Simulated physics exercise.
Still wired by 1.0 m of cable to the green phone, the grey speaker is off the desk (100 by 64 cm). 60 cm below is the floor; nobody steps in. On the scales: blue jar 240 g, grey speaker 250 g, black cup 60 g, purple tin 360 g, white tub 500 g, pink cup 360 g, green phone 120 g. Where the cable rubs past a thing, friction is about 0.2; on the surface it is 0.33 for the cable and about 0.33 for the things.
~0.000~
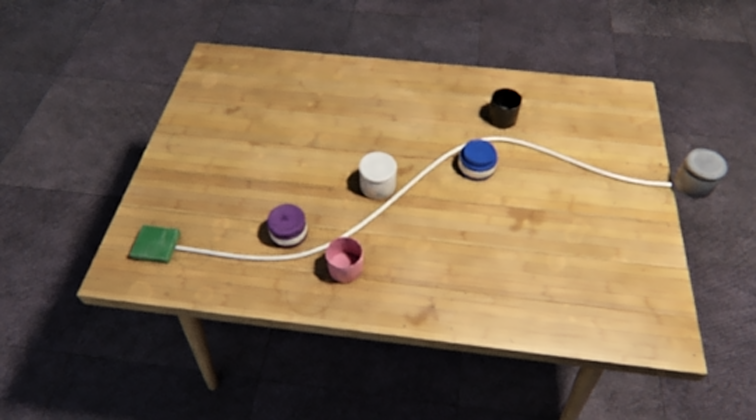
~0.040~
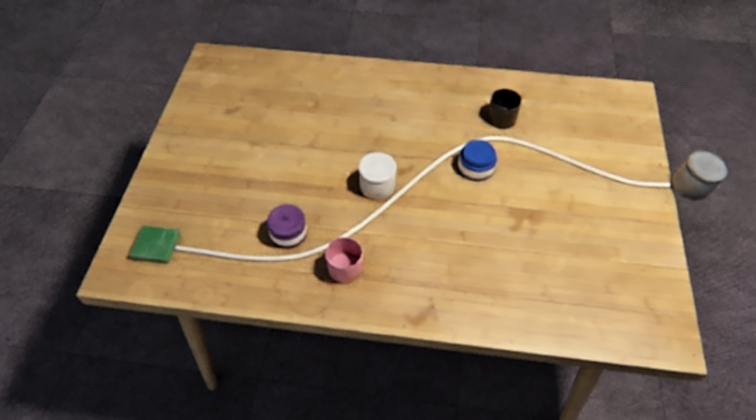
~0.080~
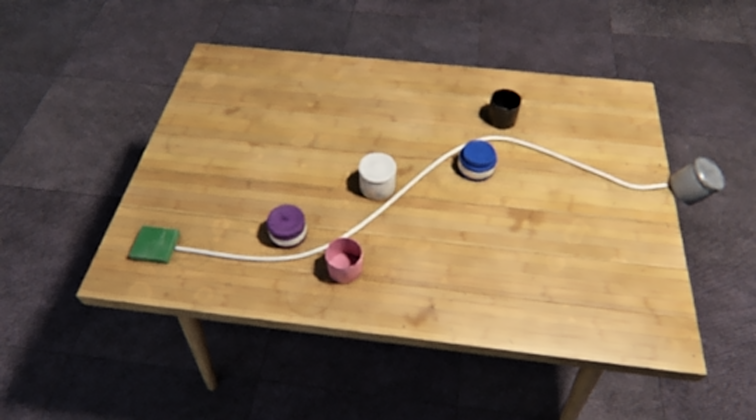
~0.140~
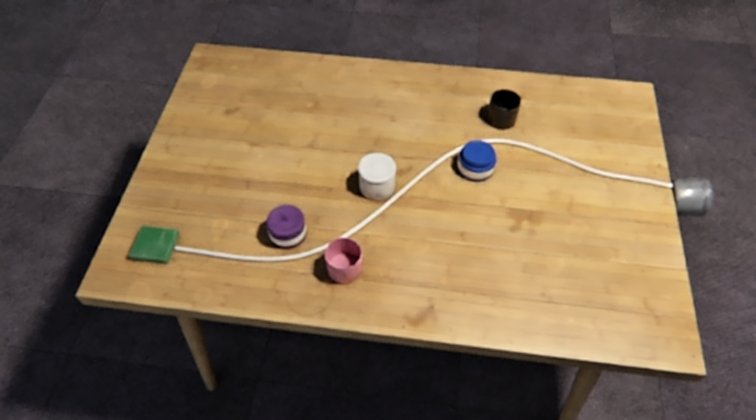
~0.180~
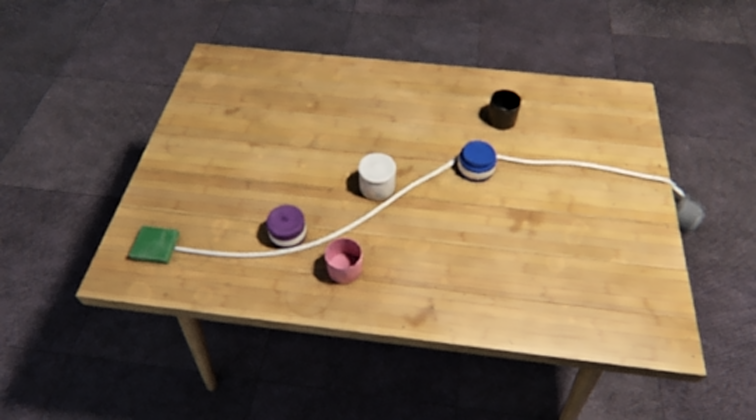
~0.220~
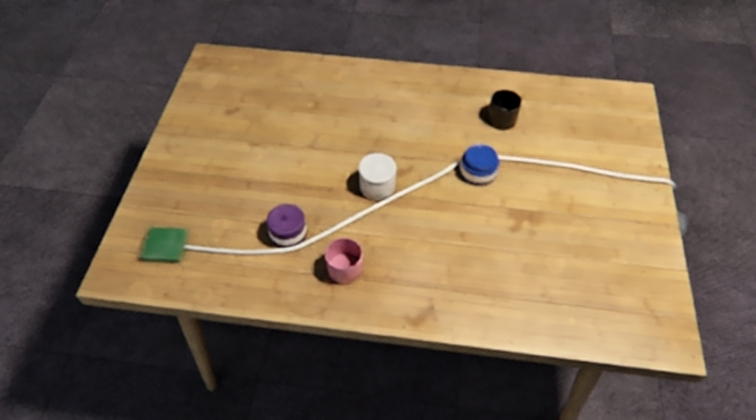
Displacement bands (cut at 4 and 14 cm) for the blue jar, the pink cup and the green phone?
One by one: The blue jar goes a fair distance; the pink cup scarcely stirs; the green phone goes a great distance.
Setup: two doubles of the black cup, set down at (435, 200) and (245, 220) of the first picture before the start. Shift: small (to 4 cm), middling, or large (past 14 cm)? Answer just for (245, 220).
There: Small.
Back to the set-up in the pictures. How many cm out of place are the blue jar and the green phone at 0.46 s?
Blue jar: 6 cm; green phone: 20 cm.
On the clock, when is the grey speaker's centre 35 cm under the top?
About: 0.55 s.
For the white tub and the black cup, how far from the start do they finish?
Final offset from start: White tub = 0 cm, black cup = 0 cm.
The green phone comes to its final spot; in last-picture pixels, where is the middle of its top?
It comes to rest at about (436, 192).
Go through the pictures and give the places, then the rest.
In the first picture, blue jar (480, 151); pink cup (344, 252); green phone (154, 241); cable runs through (618, 177) (519, 142) (427, 170) (239, 257).
In the second picture, grey speaker (706, 165); cable runs through (616, 178) (427, 170) (239, 257).
In the third picture, grey speaker (697, 182); cable runs through (614, 180) (427, 171) (239, 257).
In the fourth picture, grey speaker (688, 198); cable runs through (618, 177) (427, 171) (238, 257).
In the fifth picture, grey speaker (678, 212); cable runs through (639, 175) (437, 172) (240, 255).
In the sixth picture, blue jar (482, 155); pink cup (344, 253); green phone (163, 242); cable runs through (658, 180) (552, 163) (449, 169) (354, 218) (250, 252).
After 0.5 s, the cable's tail end at (284, 246); green phone 19 cm off its start, blue jar 7 cm off its start, grey speaker over the edge.
After 0.7 s, the cable's tail end at (348, 237); green phone 30 cm off its start, blue jar 8 cm off its start, pink cup 1 cm off its start.
After 1.0 s, the cable's tail end at (432, 202); green phone 45 cm off its start at (413, 202), blue jar 8 cm off its start at (500, 183), pink cup 1 cm off its start at (352, 254).
After 1.2 s, the cable's tail end at (455, 193); green phone 50 cm off its start, blue jar 8 cm off its start, pink cup 1 cm off its start.
After 2.4 s, the cable's tail end at (455, 193); green phone 50 cm off its start at (436, 192), blue jar 8 cm off its start at (500, 183), pink cup 1 cm off its start at (352, 254), grey speaker over the edge.
